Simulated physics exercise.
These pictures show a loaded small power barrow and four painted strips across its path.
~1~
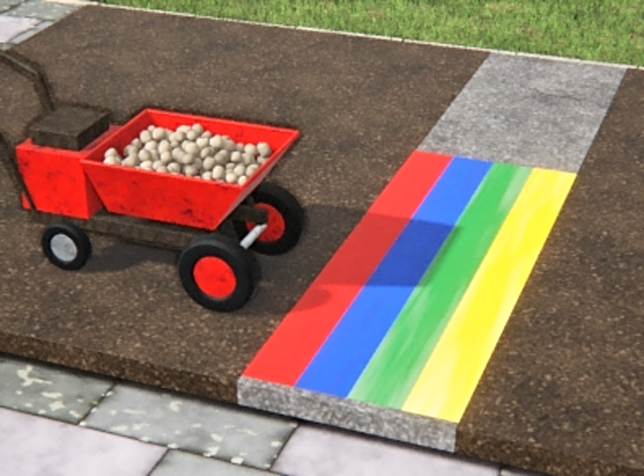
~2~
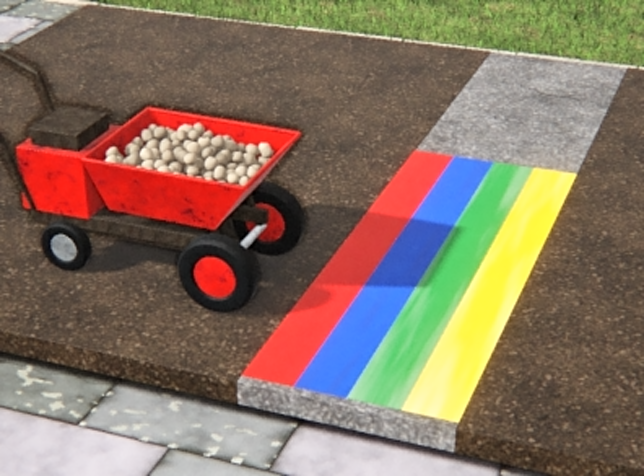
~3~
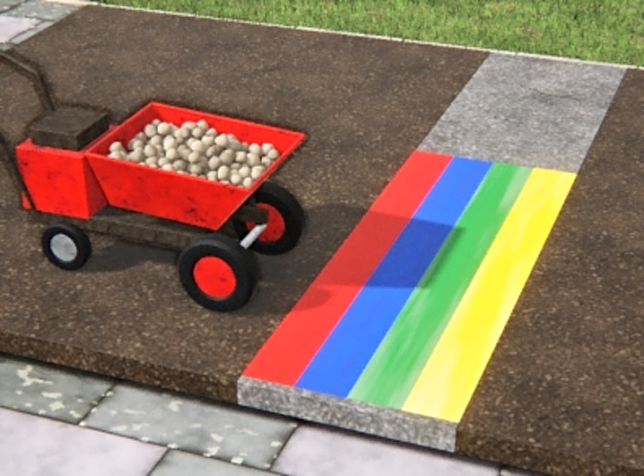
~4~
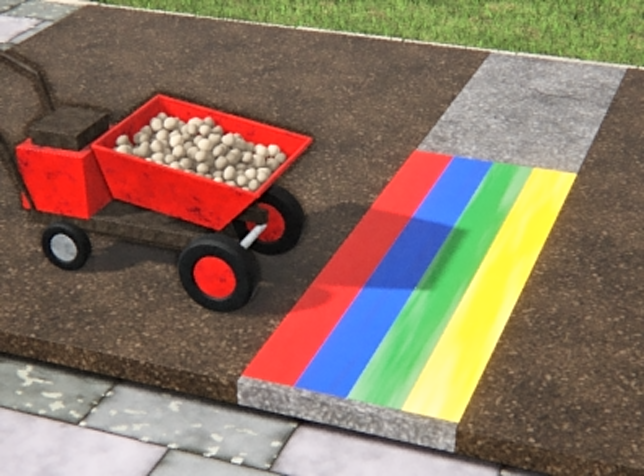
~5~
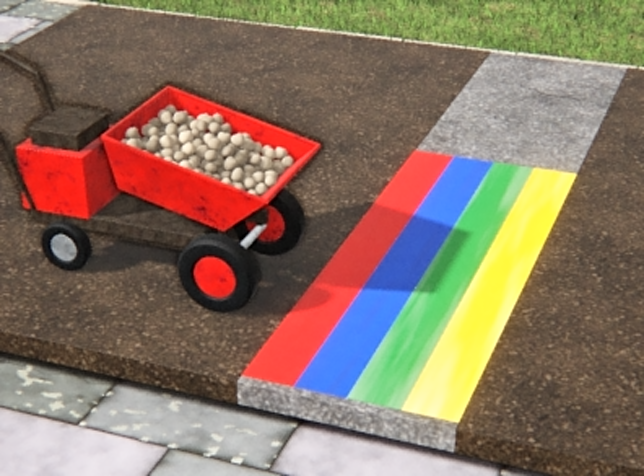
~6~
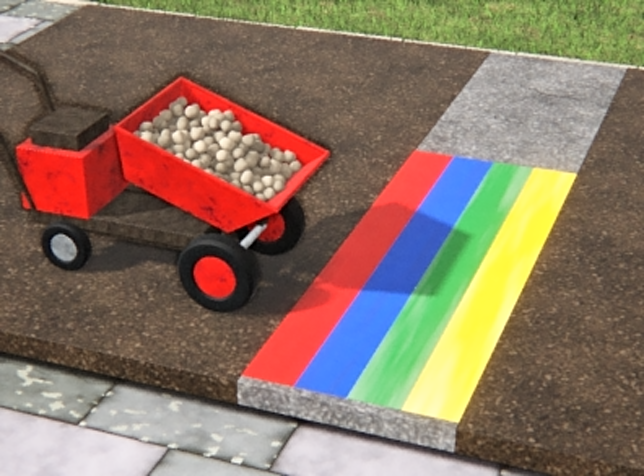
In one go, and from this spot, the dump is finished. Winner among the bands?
Winner: Blue.
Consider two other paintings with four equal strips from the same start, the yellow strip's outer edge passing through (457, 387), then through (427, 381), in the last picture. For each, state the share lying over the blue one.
About 40 % and 30 %.
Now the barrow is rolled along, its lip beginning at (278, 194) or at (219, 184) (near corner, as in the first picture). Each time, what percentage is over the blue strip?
Result: Try 1 = 20 %, try 2 = 30 %.
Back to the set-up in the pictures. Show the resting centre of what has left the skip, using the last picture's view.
The centre settles at about (390, 303).
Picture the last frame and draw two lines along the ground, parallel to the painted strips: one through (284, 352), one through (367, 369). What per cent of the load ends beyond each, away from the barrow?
In order: 80 per cent, then 30 per cent.
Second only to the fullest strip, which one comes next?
Rank two: The strip in green.
Just after the last frame, skip tipped steeply; every one in the skip.
A moment on, skip tipped right over; roughly two thirds in the skip; just a few over the red strip; roughly a quarter over the blue strip; about a tenth over the green strip; just a few falling.
Further on, skip tipped right over; roughly a quarter in the skip; about a tenth over the red strip; roughly a third over the blue strip; roughly a quarter over the green strip; about a tenth over the yellow strip; just a few off the paint.
When it is over, skip tipped right over; roughly a quarter in the skip; about a tenth over the red strip; roughly a third over the blue strip; roughly a quarter over the green strip; about a tenth over the yellow strip; just a few off the paint.
